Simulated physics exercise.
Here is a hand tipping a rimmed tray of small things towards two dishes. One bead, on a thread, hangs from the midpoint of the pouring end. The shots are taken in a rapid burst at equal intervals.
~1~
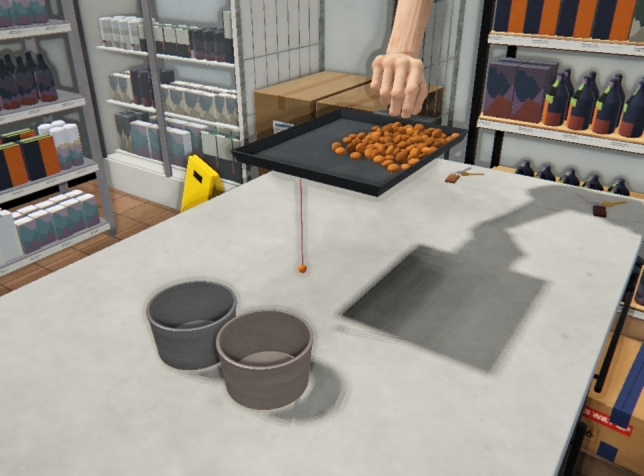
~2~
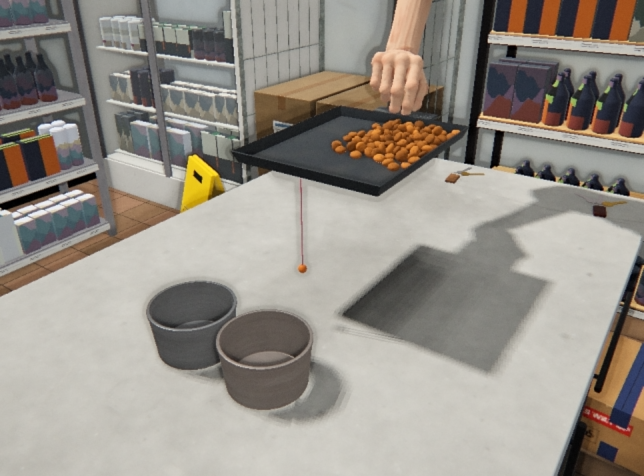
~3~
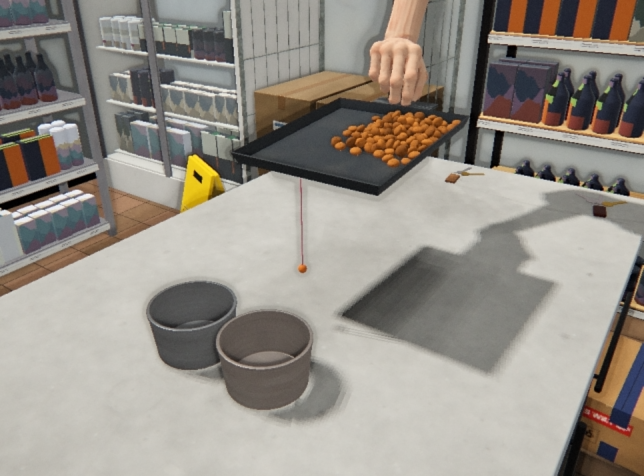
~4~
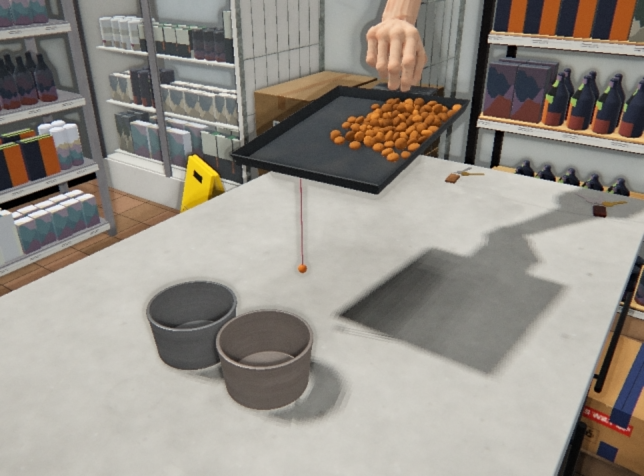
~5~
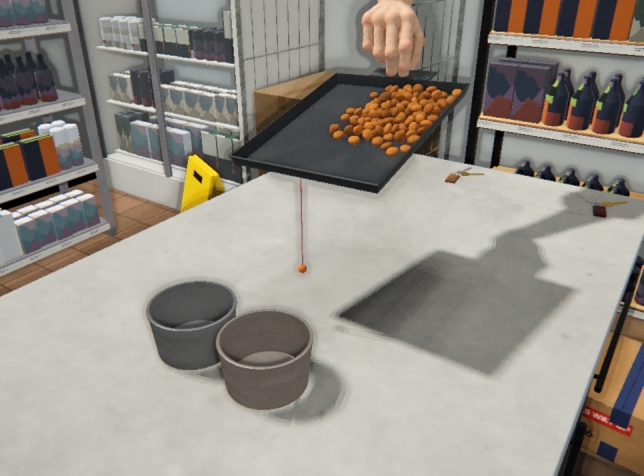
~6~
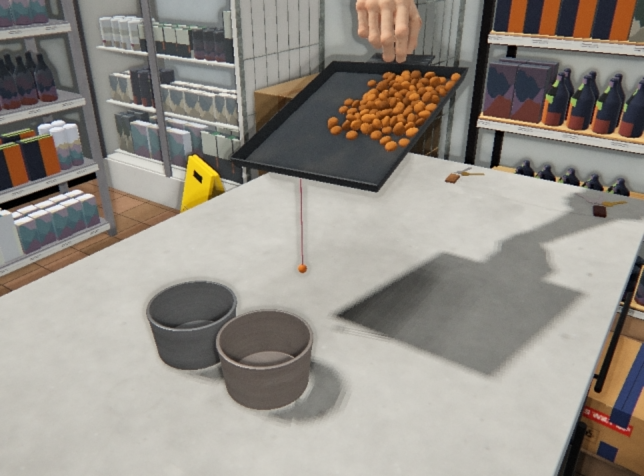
A hand reaches in from the top over a pale counter in a storeroom lined with shelves of bottles and boxes, seen from slightly above by a still camera. It holds a black rimmed tray of orange-brown bits, an orange bead hanging below on a thread, behind two dark grey and brownish dishes. The tray stays nearly level, then its far side rises, tilting it clearly while the bits shift slightly.
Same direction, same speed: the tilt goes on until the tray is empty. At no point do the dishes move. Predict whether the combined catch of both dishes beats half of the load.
The combined catch falls short of half.
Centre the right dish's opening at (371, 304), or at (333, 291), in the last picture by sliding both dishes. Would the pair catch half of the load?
Catch, run one: Below the halfway mark; run two: Below the halfway mark.
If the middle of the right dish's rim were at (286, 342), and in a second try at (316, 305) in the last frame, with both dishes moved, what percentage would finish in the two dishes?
First placement: Some 30 %; second placement: Some 60 %.
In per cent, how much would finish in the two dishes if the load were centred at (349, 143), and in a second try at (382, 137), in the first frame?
Around 10 percent the first time, around 30 percent the second.
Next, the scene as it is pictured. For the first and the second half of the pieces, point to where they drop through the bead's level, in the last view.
Around (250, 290) first; around (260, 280) second.
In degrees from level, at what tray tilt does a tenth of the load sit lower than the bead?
65° or so.
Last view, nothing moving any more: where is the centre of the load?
Centre at rest: Close to (243, 334).
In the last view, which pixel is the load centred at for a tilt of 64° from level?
Centre estimate: (285, 180).
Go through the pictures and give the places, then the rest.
Corners of the pouring end (238, 150) and (378, 184), level; middle of the load (400, 142), bits of cat kibble; left dish (162, 343); right dish (235, 381); bead on its thread (303, 269), in the first frame.
Corners of the pouring end (238, 150) and (378, 183), level; middle of the load (400, 140), in the second frame.
Corners of the pouring end (237, 151) and (377, 183), tipped barely, lowest at the left corner; middle of the load (400, 133), in the third frame.
Corners of the pouring end (237, 153) and (377, 182), tipped a little, lowest at the left corner; middle of the load (399, 123), in the fourth frame.
Corners of the pouring end (236, 154) and (376, 181), tipped clearly, lowest at the left corner; middle of the load (398, 113), in the fifth frame.
Corners of the pouring end (236, 156) and (375, 181), tipped clearly, lowest at the left corner; middle of the load (397, 103); left dish (162, 343); right dish (235, 381), in the sixth frame.
Just after the last frame, tray tipped steeply; roughly half on the tray; just a few in the right dish; just a few outside both; roughly half in the air.
A moment on, tray tipped past a quarter turn; just a few on the tray; roughly a quarter in the right dish; about a tenth in the left dish; roughly two thirds outside both; about a tenth in the air.
Further on, tray tipped past a quarter turn; roughly a quarter in the right dish; about a tenth in the left dish; roughly two thirds outside both.
When it is over, tray tipped past a quarter turn; roughly a quarter in the right dish; about a tenth in the left dish; roughly two thirds outside both.
